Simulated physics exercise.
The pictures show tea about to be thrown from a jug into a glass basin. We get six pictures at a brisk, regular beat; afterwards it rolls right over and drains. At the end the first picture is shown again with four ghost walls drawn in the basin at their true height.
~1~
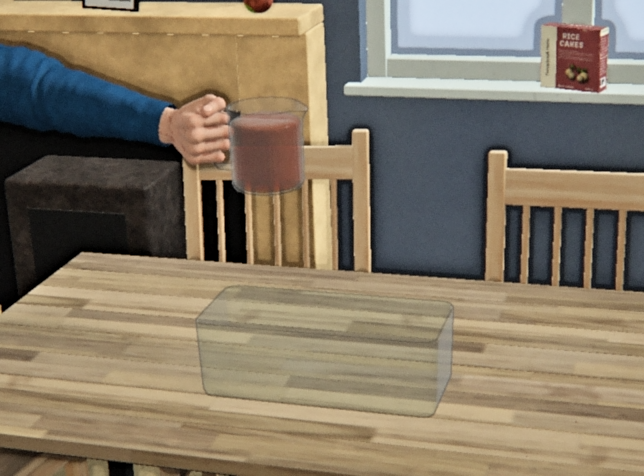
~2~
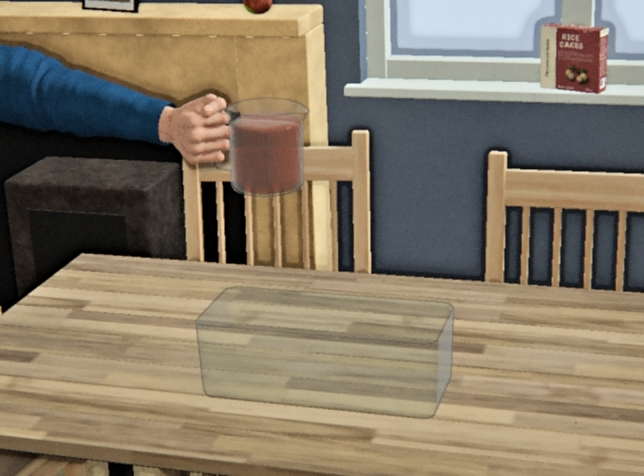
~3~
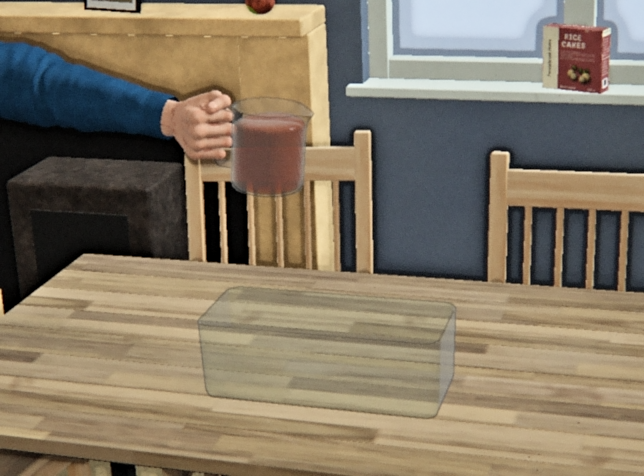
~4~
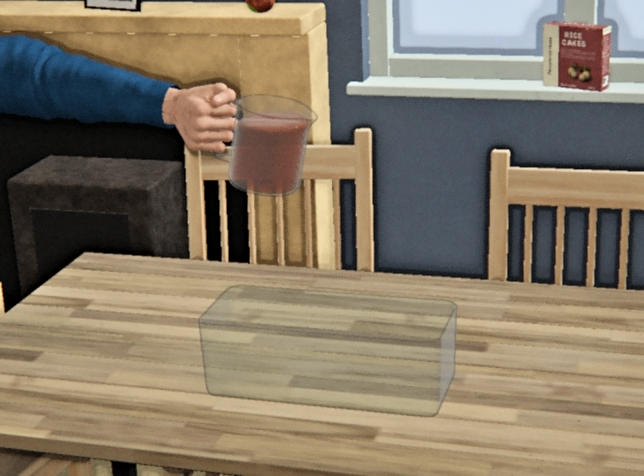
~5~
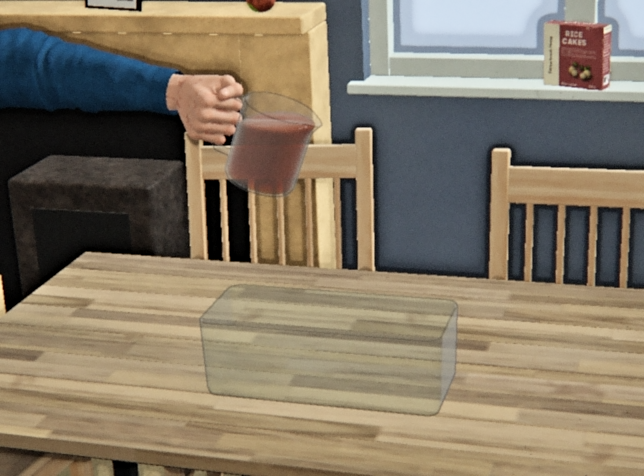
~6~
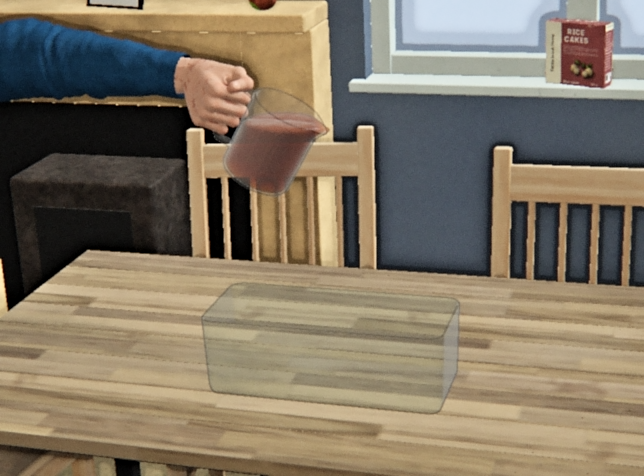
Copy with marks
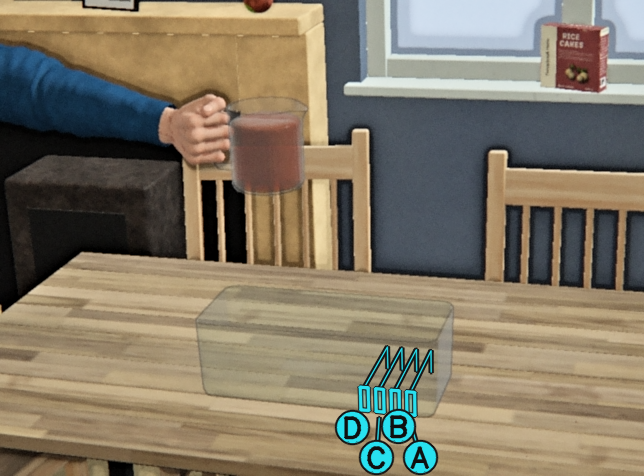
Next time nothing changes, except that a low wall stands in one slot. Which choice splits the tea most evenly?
Place C.
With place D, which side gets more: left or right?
The right side.
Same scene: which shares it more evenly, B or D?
The answer is D.
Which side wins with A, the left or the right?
The left one.
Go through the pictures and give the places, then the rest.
Upright, lip at (306, 109); basin from (204, 392) to (437, 416); nothing has left yet.
Upright, lip at (307, 111); nothing has left yet.
Tipped about 5°, lip at (312, 115); nothing has left yet.
Tipped about 11°, lip at (316, 118); nothing has left yet.
Tipped about 20°, lip at (320, 125); nothing has left yet.
Tipped about 30°, lip at (325, 133); tea is over the lip, down to (325, 133).
On the marked copy, A at (410, 421); B at (394, 419); C at (379, 417); D at (363, 416).
Choosing A, about 88 % ends left of the wall and 7 % right of it; 5 % is lost outside.
Choosing B, about 80 % ends left of the wall and 15 % right of it; 5 % is lost outside.
Choosing C, about 52 % ends left of the wall and 46 % right of it; 3 % is lost outside.
Choosing D, about 29 % ends left of the wall and 69 % right of it.
